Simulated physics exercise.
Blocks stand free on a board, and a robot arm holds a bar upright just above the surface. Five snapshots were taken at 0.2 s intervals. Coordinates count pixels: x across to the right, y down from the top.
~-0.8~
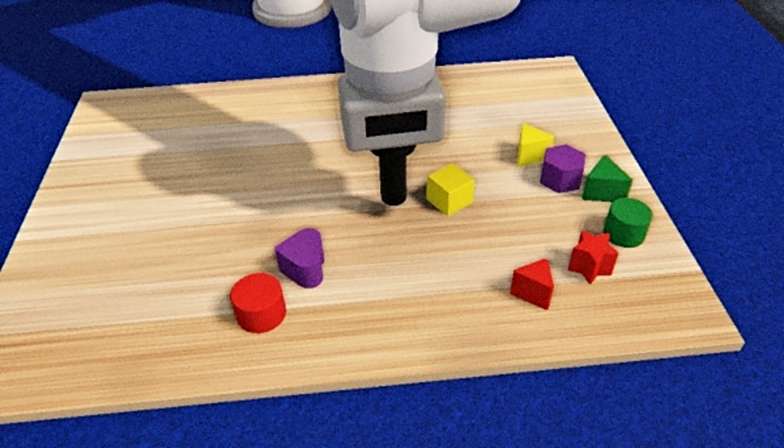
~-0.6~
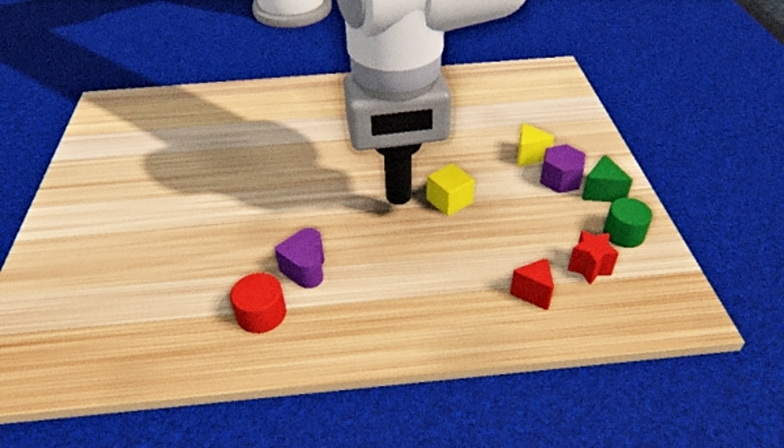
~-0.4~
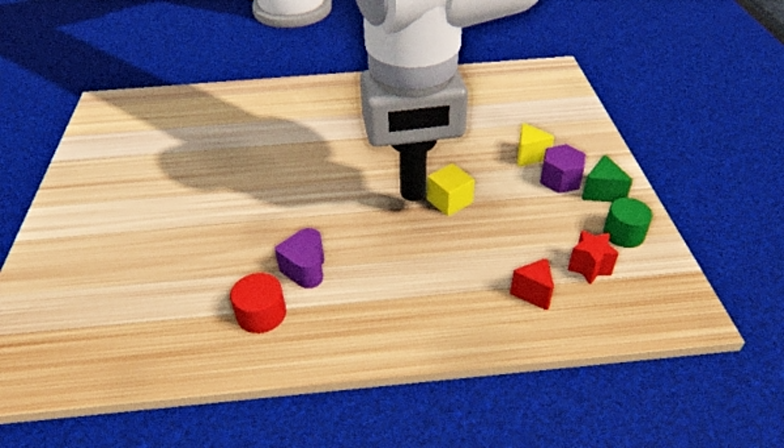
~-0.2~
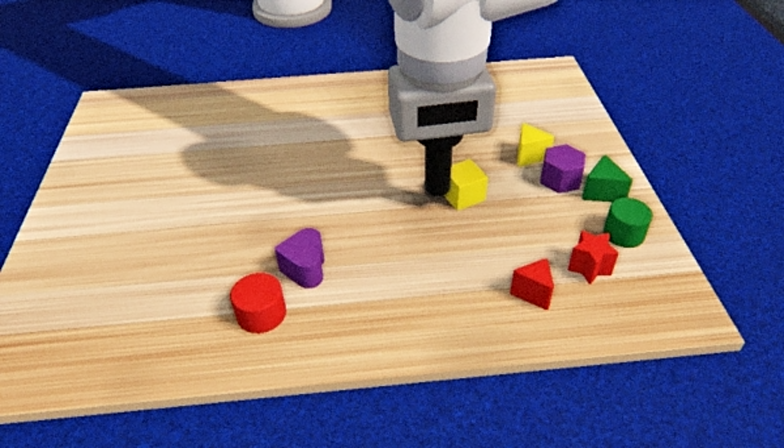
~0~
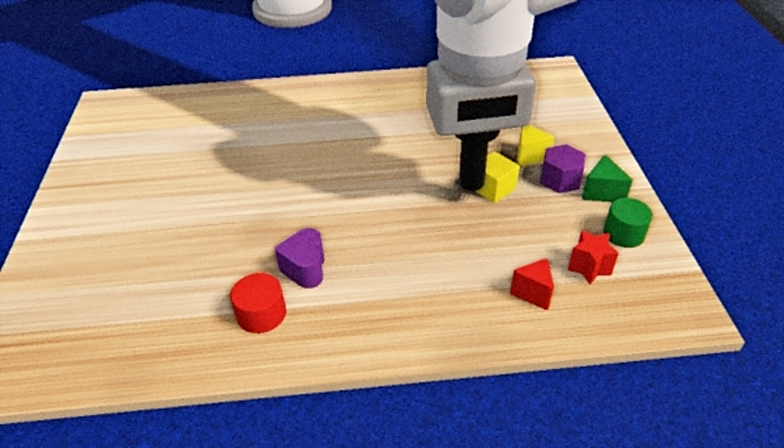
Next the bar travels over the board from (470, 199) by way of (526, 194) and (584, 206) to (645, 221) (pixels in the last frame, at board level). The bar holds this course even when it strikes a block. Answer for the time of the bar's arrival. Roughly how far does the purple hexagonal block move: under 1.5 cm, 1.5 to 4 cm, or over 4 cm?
Covers under 1.5 cm.
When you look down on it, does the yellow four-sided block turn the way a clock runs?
That would be a no.
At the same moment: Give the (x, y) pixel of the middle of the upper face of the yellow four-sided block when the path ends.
Its top centre lands on (528, 152).
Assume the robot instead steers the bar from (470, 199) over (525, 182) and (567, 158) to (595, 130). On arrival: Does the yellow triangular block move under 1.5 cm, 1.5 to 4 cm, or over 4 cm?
Shift of over 4 cm.
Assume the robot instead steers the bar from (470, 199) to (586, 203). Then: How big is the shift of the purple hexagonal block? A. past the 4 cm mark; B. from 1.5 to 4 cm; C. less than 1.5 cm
The correct letter is C.
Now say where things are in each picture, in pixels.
Bar tip at (394, 199); block tops, yellow four-sided block at (451, 177); purple hexagonal block at (565, 156); green triangular block at (609, 169); green round block at (632, 210), in the first frame.
Bar at (399, 198); blocks unchanged, in the second frame.
Bar at (413, 194); blocks unchanged, in the third frame.
Bar at (437, 189); yellow four-sided block at (465, 172), in the fourth frame.
Bar at (471, 184); yellow four-sided block at (496, 165); purple hexagonal block at (565, 156); green triangular block at (609, 169); green round block at (632, 210), in the fifth frame.
What follows on the original path. One third of the way, bar at (529, 179); yellow four-sided block at (528, 152), turned 35° anticlockwise.
Two thirds of the way, bar at (589, 191); yellow four-sided block at (528, 152), turned 35° anticlockwise; purple hexagonal block at (571, 156), turned 15° anticlockwise; green triangular block at (618, 168), turned 15° anticlockwise.
At the end, bar at (650, 206); yellow four-sided block at (528, 152), turned 35° anticlockwise; purple hexagonal block at (571, 156), turned 15° anticlockwise; green triangular block at (632, 169), turned 70° anticlockwise; green round block at (649, 219).
